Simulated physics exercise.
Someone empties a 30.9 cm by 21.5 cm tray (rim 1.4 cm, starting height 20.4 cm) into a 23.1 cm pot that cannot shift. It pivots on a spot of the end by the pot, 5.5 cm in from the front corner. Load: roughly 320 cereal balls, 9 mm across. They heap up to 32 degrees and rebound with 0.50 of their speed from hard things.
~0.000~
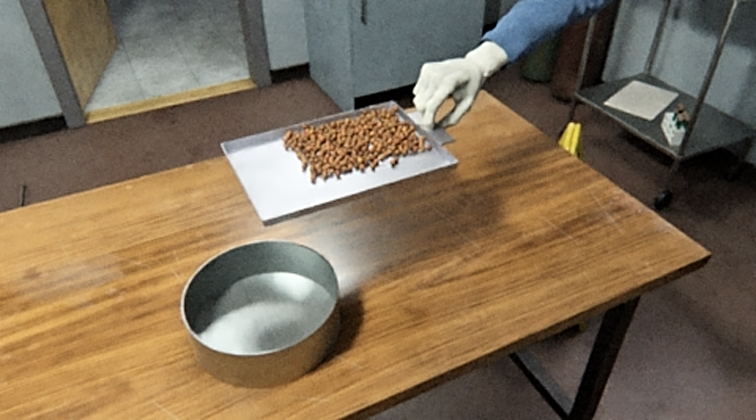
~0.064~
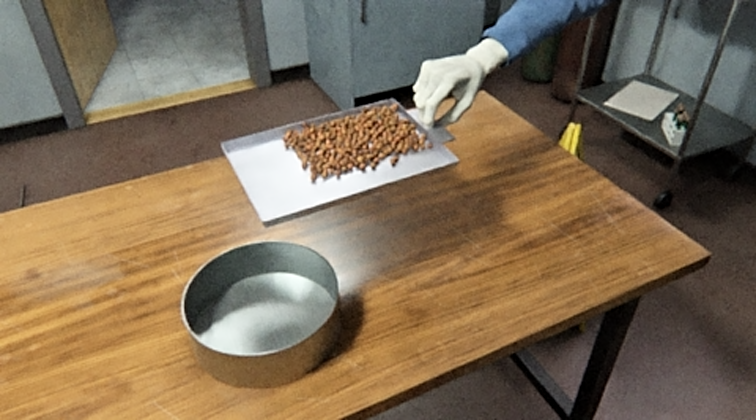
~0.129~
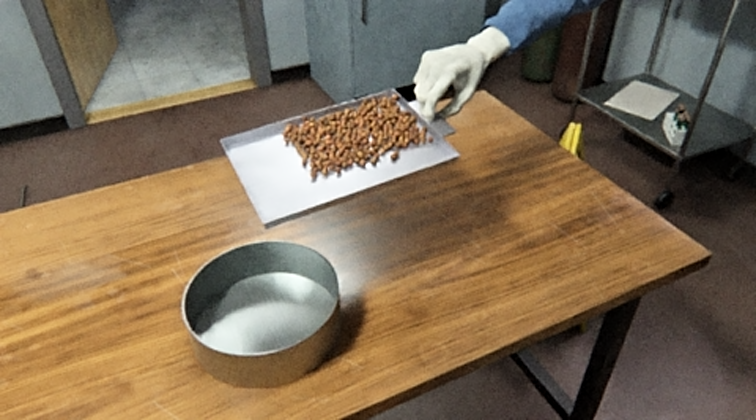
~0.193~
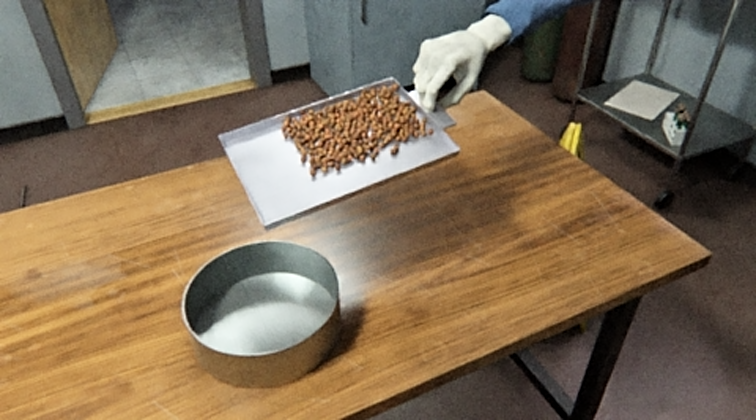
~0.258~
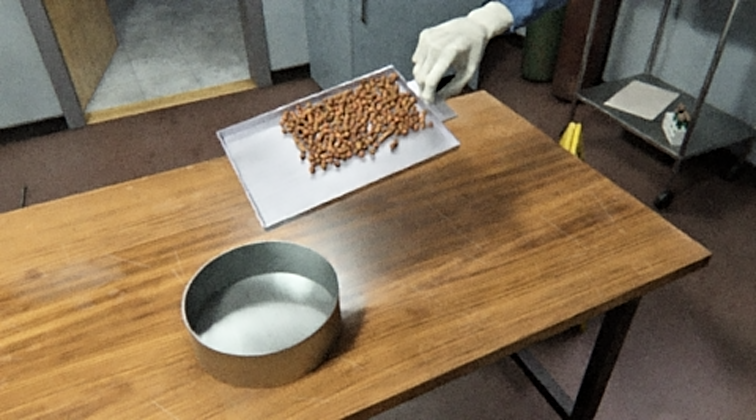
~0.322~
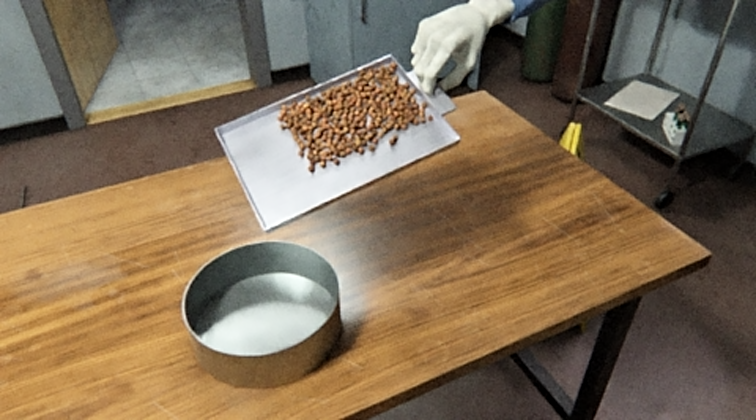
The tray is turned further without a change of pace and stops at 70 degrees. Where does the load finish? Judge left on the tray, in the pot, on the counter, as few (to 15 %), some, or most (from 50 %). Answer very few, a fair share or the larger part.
Tray the larger part, pot a fair share, counter very few.
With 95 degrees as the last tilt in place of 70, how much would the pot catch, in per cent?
Then about 100 per cent.
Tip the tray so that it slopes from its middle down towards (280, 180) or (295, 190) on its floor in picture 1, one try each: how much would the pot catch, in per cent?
Some 20 and 45 per cent.
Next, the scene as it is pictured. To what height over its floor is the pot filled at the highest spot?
Roughly 1.5 cm.
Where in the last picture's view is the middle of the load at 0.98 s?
Near (288, 202).
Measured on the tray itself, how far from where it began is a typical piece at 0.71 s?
Roughly 11 cm.
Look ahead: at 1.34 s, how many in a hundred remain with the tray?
About 60 per cent.
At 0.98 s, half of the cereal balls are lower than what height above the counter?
Roughly 24 cm.
Then, at 0.71 s, tilt 42 degrees; the tray holds 100 %, the pot 0 %.
After 0.98 s, tilt 60 degrees; the tray holds 80 %, the pot 10 %.
After 1.34 s, tilt 70 degrees; the tray holds 60 %, the pot 35 %.
In the end, at 2.1 s, tray 60 %, pot 40 %, counter 0 %.
